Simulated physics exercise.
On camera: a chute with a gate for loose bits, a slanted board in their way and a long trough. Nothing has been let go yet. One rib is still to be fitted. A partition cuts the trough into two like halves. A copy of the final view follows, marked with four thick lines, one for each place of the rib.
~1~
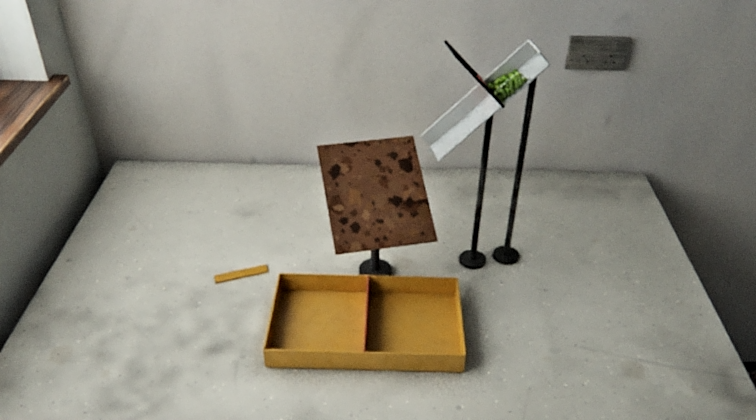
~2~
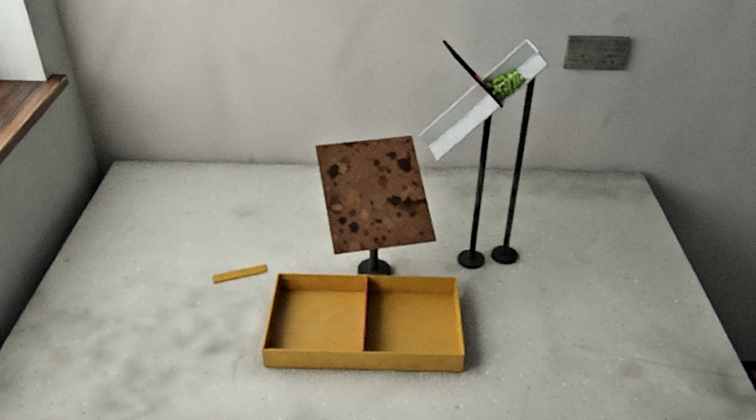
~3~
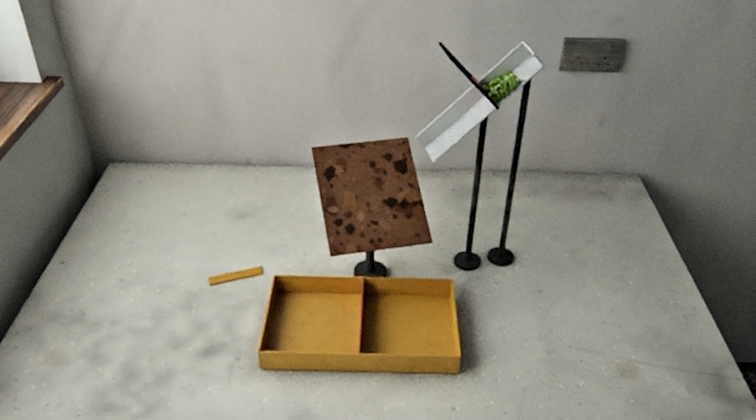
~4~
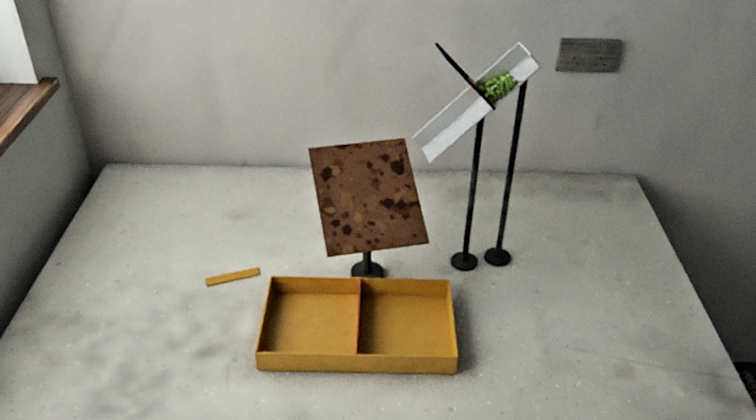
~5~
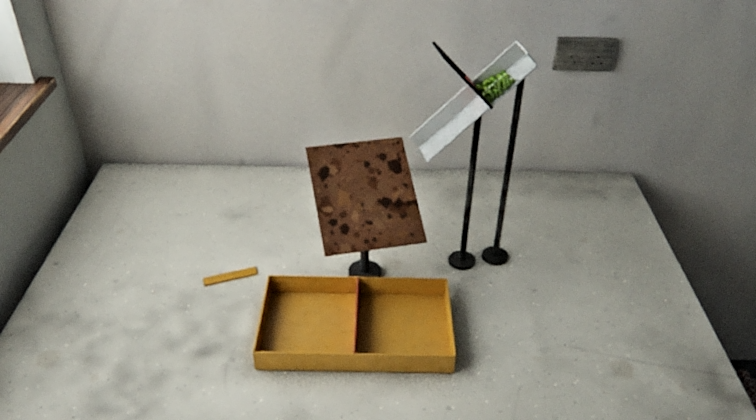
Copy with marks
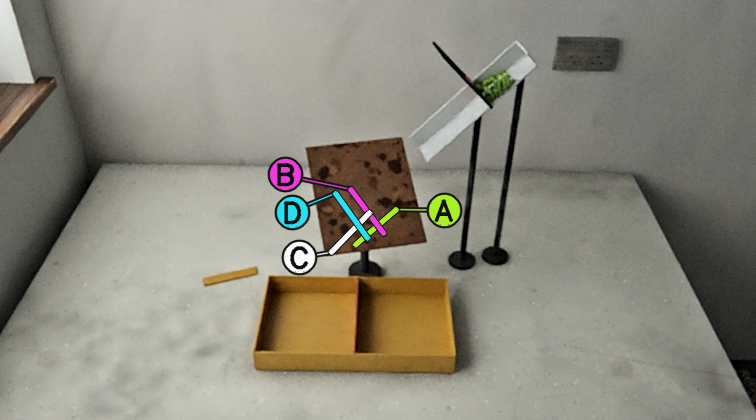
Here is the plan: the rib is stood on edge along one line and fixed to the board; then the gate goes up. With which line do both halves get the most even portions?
Line C.
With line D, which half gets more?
The right half.
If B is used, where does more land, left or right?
The right half.
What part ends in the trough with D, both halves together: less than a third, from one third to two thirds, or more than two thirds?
More than two thirds.
On the marked copy, line A from (396, 209) to (355, 244); line B from (350, 189) to (383, 233); line C from (369, 212) to (331, 252); line D from (335, 193) to (367, 238).
For line A, of what is caught, nearly all in the left half, a stray few in the right.
For line B, of what is caught, a stray few in the left half, nearly all in the right.
For line C, of what is caught, about two thirds in the left half, about a third in the right.
For line D, of what is caught, a stray few in the left half, nearly all in the right.
